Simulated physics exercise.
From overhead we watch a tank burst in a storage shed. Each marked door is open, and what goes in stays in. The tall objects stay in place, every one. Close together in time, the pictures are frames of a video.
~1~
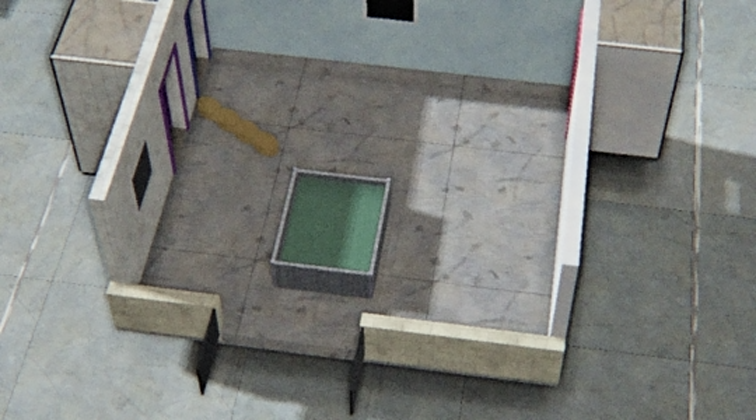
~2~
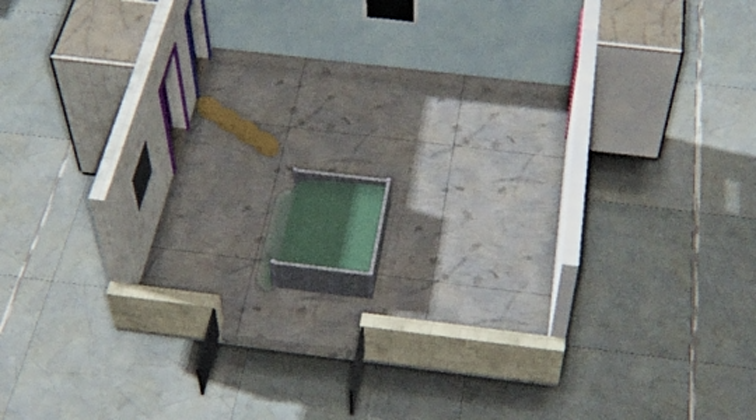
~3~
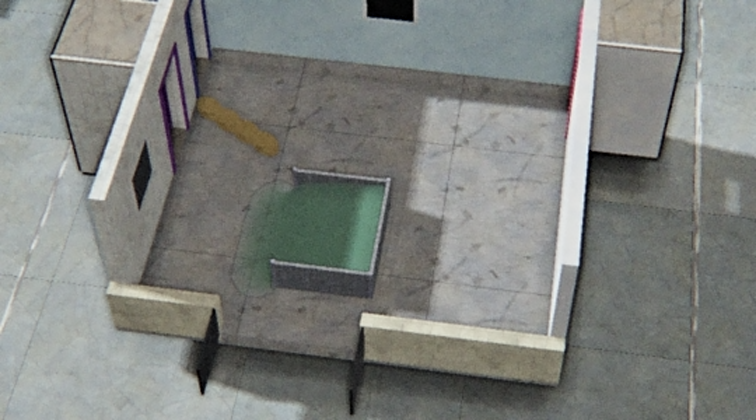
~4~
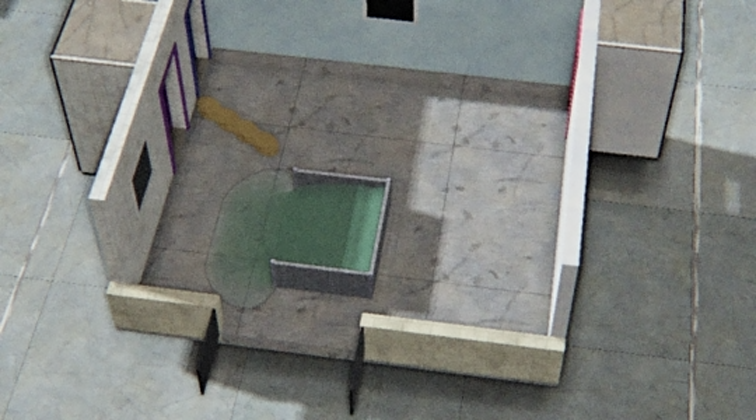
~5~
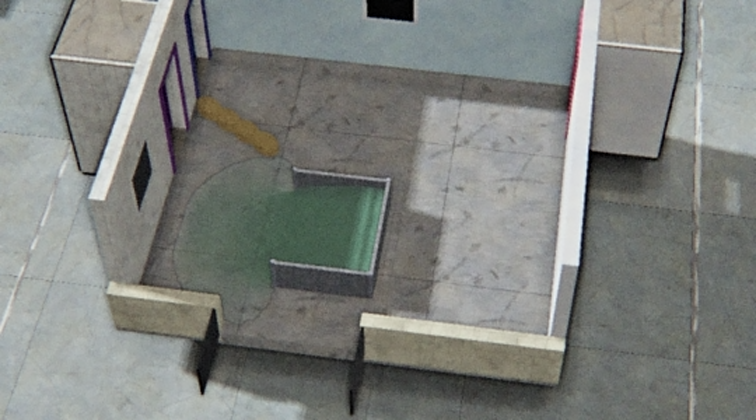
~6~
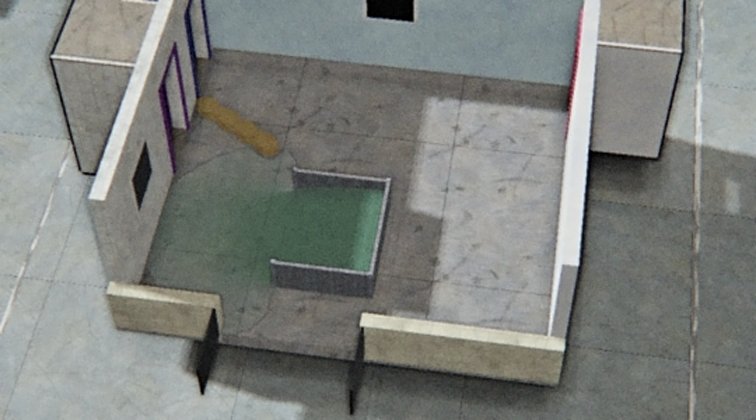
Open tank of green water standing in a roofless shed, its left side giving way and water spreading leftward across the floor.
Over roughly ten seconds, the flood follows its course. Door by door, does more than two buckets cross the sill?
Outcome: The blue door is going to be at or under the line; the pink door is going to be at or under the line; the purple door is going to be over the line.
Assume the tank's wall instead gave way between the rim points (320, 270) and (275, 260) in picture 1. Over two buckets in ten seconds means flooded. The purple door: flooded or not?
Then: The purple door falls short.
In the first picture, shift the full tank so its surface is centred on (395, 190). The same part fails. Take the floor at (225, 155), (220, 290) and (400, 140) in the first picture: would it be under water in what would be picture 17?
Soaked, soaked, bone-dry.
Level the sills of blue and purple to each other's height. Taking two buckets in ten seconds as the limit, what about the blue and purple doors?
Results - blue door fails to reach it, purple door crosses the line.
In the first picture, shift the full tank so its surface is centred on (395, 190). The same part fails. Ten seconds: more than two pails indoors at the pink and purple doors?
Pink door: Falls short; purple door: Overshoots.
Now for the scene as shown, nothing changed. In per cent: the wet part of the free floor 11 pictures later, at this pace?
About 25 %.
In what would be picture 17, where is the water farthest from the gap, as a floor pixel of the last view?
Somewhere about (208, 65).
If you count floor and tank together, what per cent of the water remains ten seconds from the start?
That works out to about 74 percent.
A moment on, water covers 20 % of the floor; the blue door not reached, the pink door not reached, the purple door under two buckets in.
Next, water covers 25 % of the floor; the blue door wet at the sill, nothing in, the pink door not reached, the purple door over two buckets in.
Then, water covers 30 % of the floor; the blue door wet at the sill, nothing in, the pink door not reached, the purple door far over two buckets in.
Later, water covers 60 % of the floor; the blue door wet at the sill, nothing in, the pink door not reached, the purple door far over two buckets in.
In the end, water covers 80 % of the floor; the blue door wet at the sill, nothing in, the pink door wet at the sill, nothing in, the purple door far over two buckets in.
